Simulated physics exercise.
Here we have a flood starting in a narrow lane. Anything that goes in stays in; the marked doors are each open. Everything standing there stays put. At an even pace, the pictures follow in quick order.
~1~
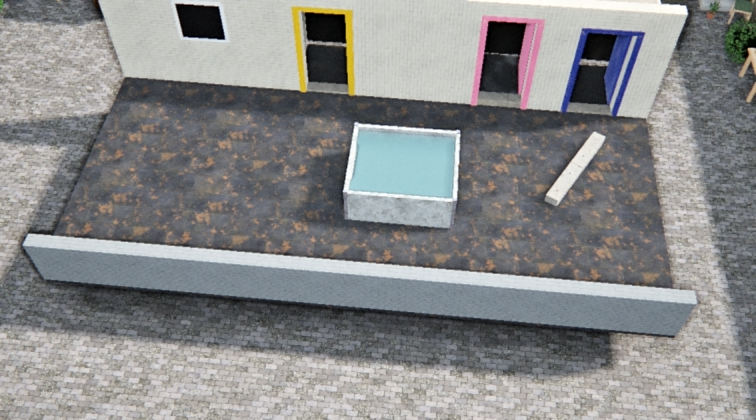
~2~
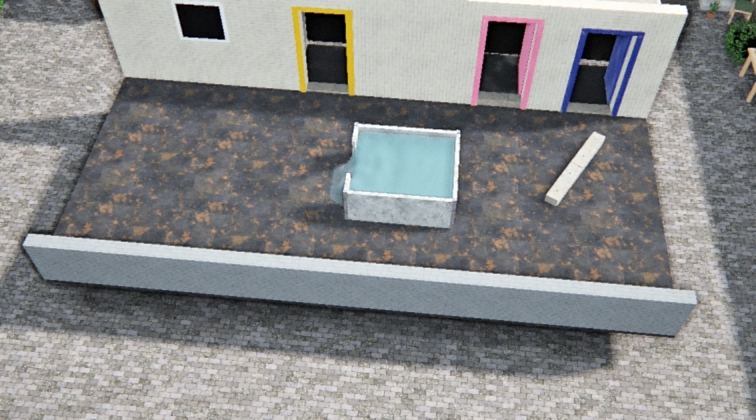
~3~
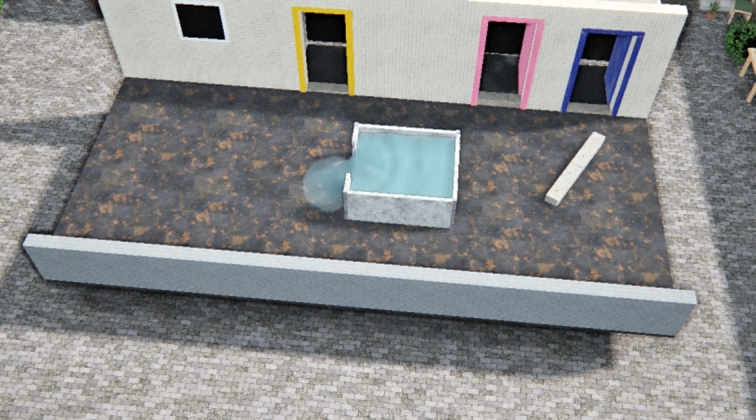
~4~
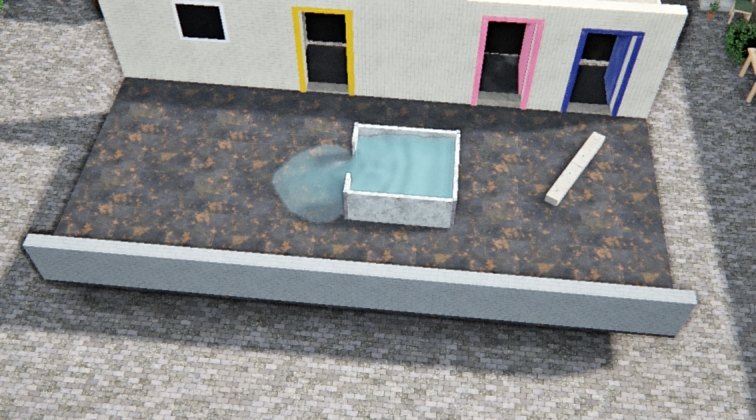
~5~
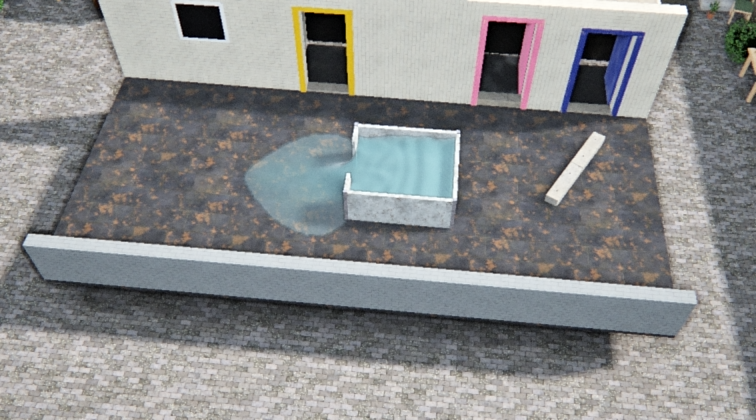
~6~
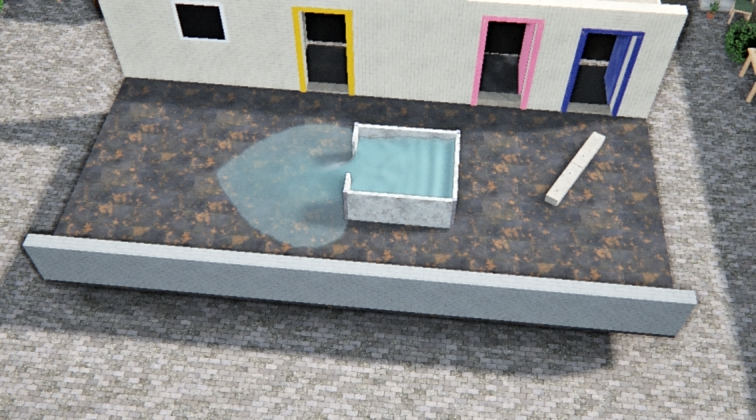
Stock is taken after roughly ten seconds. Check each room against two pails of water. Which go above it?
Outcome: Blue door: Two pails at most. Pink door: Two pails at most. Yellow door: Two pails at most.
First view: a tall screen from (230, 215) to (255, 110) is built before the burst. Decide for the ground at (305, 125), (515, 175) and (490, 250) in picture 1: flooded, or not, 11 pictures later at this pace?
Reading them off in sequence: Swamped, spared, spared.
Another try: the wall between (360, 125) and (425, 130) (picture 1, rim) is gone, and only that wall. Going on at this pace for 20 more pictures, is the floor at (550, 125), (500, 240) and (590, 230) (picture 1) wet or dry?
In that order: Wet, no water, no water.
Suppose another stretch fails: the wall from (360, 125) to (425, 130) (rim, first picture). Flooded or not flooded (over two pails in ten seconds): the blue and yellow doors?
Result - blue door crosses the threshold, yellow door crosses the threshold.
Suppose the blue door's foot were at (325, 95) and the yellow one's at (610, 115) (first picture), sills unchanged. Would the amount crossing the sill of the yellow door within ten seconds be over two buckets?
Well, the yellow door comes in low.
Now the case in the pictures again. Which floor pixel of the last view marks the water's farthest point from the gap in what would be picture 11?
At roughly (123, 174).
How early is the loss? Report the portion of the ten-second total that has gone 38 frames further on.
Roughly 75 %.
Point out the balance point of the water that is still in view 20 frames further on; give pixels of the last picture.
The spot I would choose is (309, 182).
A moment on, water covers 30 % of the floor; the blue door not reached, the pink door not reached, the yellow door not reached.
Next, water covers 40 % of the floor; the blue door not reached, the pink door not reached, the yellow door wet at the sill, nothing in.
Then, water covers 45 % of the floor; the blue door not reached, the pink door not reached, the yellow door wet at the sill, nothing in.
Later, water covers 45 % of the floor; the blue door not reached, the pink door not reached, the yellow door wet at the sill, nothing in.
In the end, water covers 45 % of the floor; the blue door not reached, the pink door not reached, the yellow door wet at the sill, nothing in.
